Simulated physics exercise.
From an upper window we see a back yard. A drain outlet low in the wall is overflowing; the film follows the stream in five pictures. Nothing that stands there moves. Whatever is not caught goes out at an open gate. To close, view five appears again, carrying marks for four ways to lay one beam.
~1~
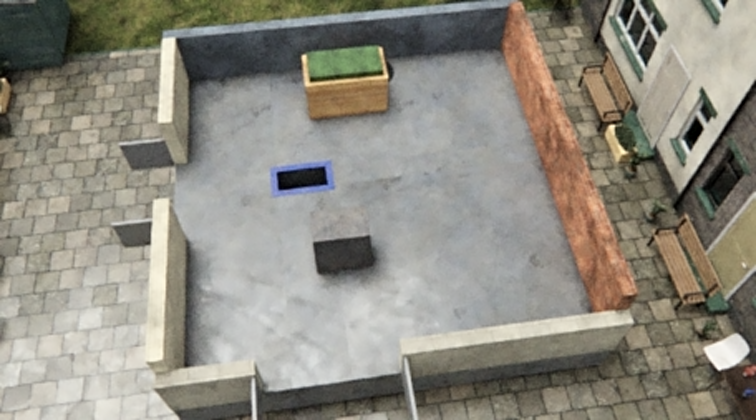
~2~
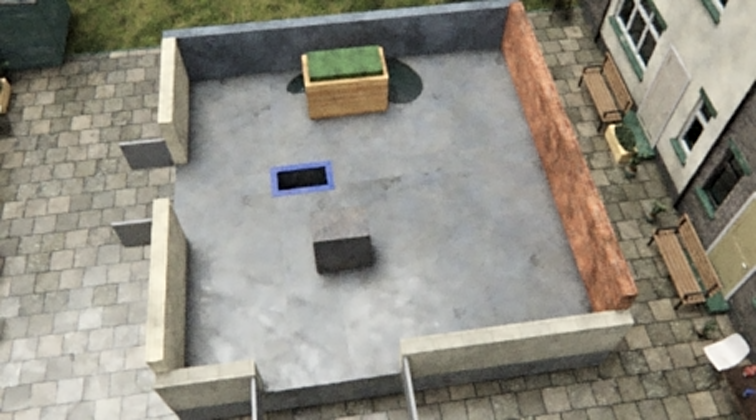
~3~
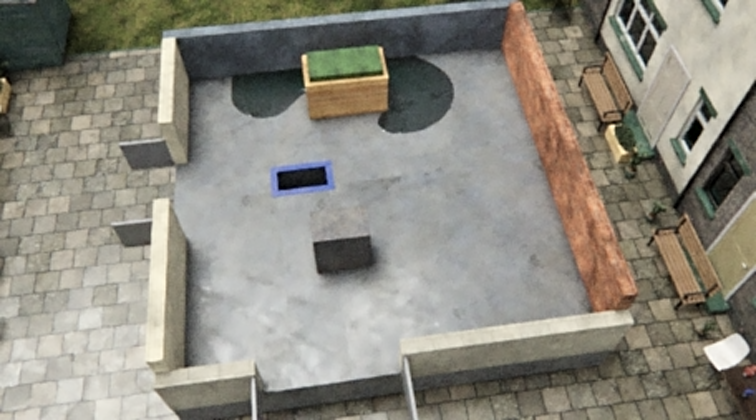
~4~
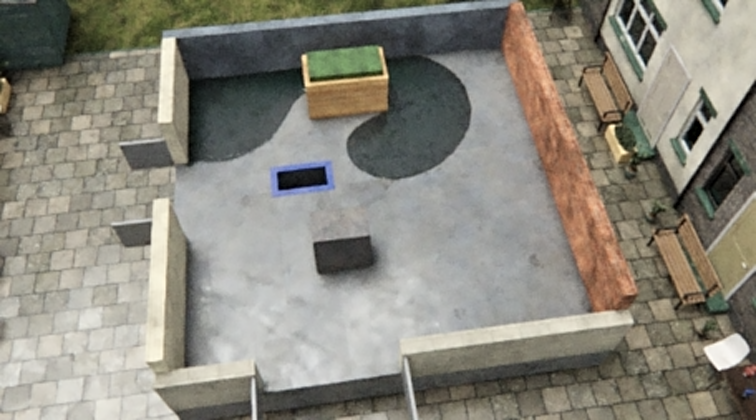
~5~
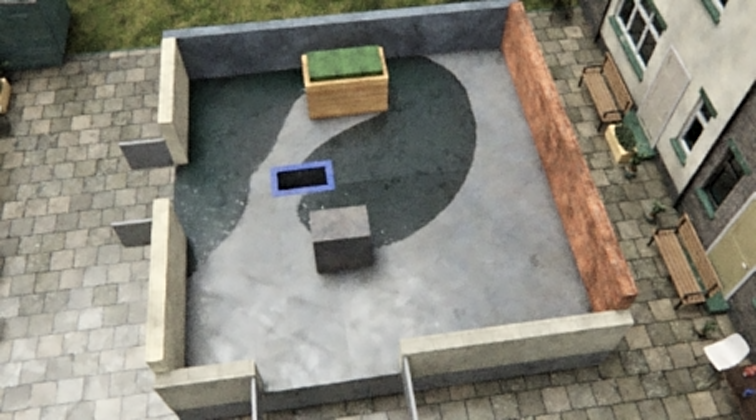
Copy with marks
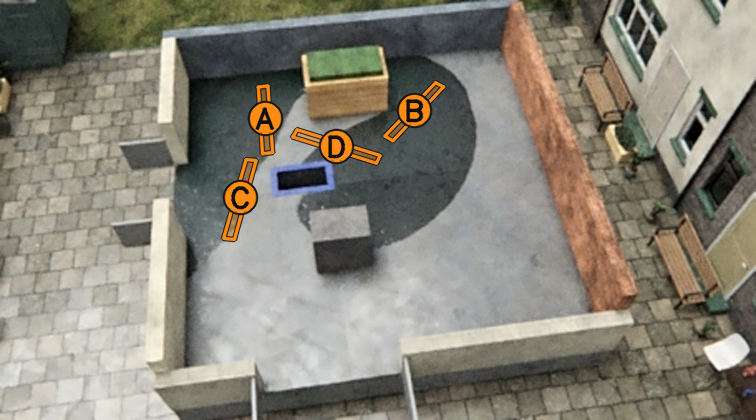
In a walled back yard seen from above, the grey ground around a planter with a green top looks dry at first. Dark water then appears on both sides of the planter and spreads in two widening lobes, one along the left wall, the other curving round to the blue-edged drain and dark block.
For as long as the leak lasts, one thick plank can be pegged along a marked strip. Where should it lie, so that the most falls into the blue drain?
The answer is place A.
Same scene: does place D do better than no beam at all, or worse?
Worse.
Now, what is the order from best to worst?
The order is A, B, C, D.
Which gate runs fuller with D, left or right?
The right gate.
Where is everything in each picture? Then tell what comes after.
Outfall partly hidden; blue drain at (302, 179); open gate at (331, 369); open gate at (187, 199); 2 % of the ground is wet; blue drain still dry, in the first frame.
Front seen at (405, 101), 4 % of the ground wet; blue drain still dry, in the second frame.
Front seen at (235, 82), 11 % of the ground wet; blue drain still dry, in the third frame.
Front seen at (188, 144), 22 % of the ground wet; blue drain still dry, in the fourth frame.
Front seen at (190, 256), 36 % of the ground wet; blue drain taking water, in the fifth frame.
On the marked copy, A from (267, 153) to (263, 86); B from (388, 138) to (439, 84); C from (229, 238) to (251, 160); D from (294, 133) to (378, 159).
With A, about 28 % of the stream goes into the blue drain, about 69 % out by the gates.
With B, about 17 % of the stream goes into the blue drain, about 78 % out by the gates.
With C, about 8 % of the stream goes into the blue drain, about 89 % out by the gates.
With D, next to none of the stream goes into the blue drain, about 96 % out by the gates.
